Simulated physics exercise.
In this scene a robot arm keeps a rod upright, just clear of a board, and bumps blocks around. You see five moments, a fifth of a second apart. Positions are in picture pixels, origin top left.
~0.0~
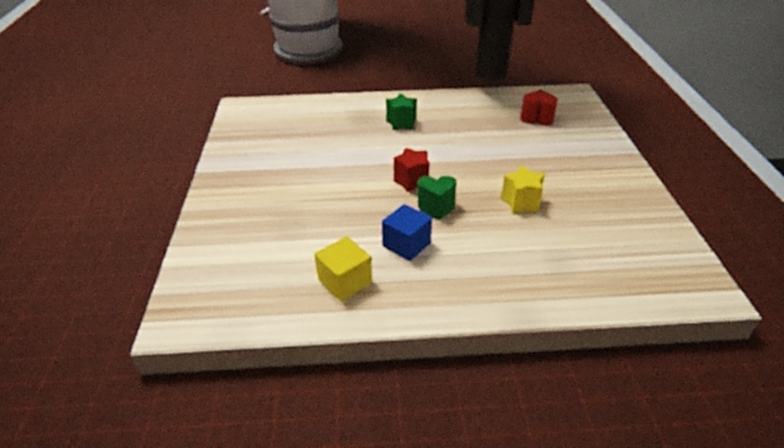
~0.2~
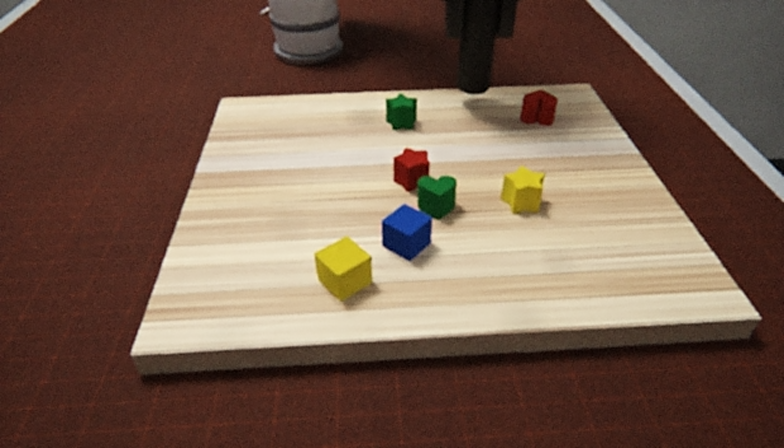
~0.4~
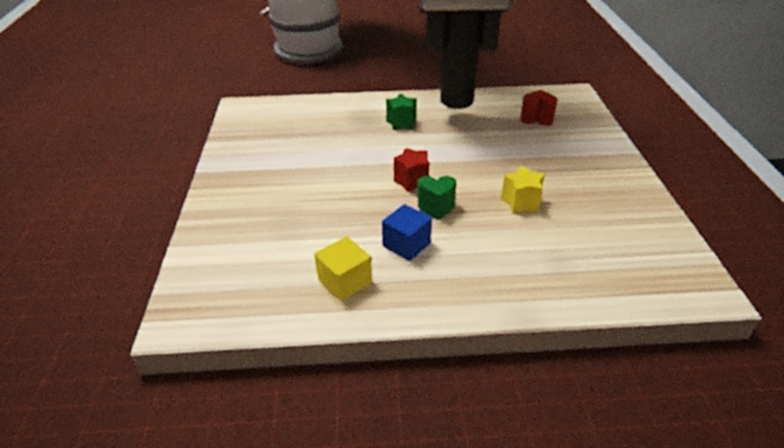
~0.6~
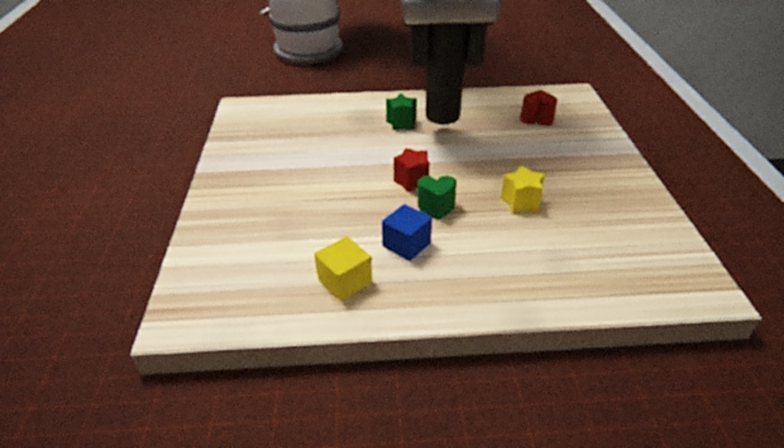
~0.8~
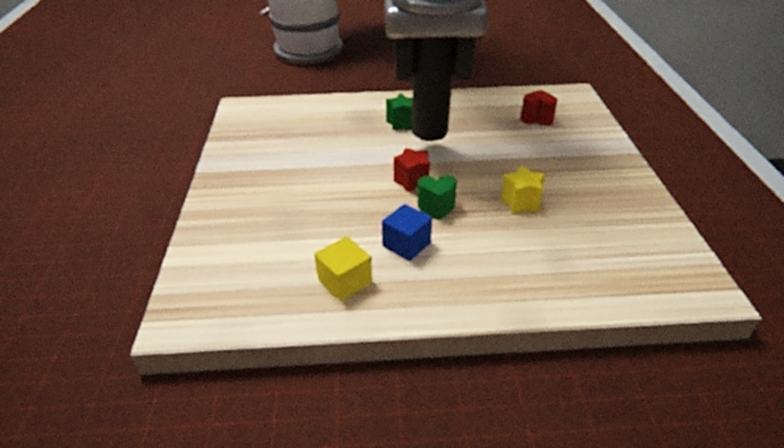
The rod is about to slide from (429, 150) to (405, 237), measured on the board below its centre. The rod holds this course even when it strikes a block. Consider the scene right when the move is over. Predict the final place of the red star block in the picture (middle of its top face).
If I read the scene right, the answer is (367, 217).
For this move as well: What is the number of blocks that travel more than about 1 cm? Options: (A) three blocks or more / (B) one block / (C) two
It's A.
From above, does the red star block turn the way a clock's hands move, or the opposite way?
In a top view, it turns clockwise.
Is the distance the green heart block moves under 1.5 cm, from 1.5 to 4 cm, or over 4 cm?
It gets moved 1.5 to 4 cm.
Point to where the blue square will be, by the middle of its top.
It should be at (393, 243) by then.
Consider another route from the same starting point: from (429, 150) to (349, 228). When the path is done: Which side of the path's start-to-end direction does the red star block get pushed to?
Left.
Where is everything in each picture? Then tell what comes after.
The first frame shows tip of the rod (491, 75), middles of tops, green star block (402, 100), blue square (407, 219), red star block (413, 157), green heart block (438, 183).
The second frame shows rod (473, 88), nothing pushed.
The third frame shows rod (457, 102), nothing pushed.
The fourth frame shows rod (443, 117), nothing pushed.
The fifth frame shows rod (430, 133), green star block (402, 100), blue square (407, 219), red star block (413, 157), green heart block (438, 183).
What follows on the original path. One third of the way, rod (423, 159); red star block (407, 169), turned 15° clockwise.
Two thirds of the way, rod (415, 187); blue square (405, 223); red star block (392, 197), turned 25° clockwise; green heart block (441, 194), turned 45° anticlockwise.
At the end, rod (405, 219); green star block unmoved; blue square (393, 243), turned 60° anticlockwise; red star block (367, 217), turned 60° clockwise; green heart block (444, 204), turned 85° anticlockwise.
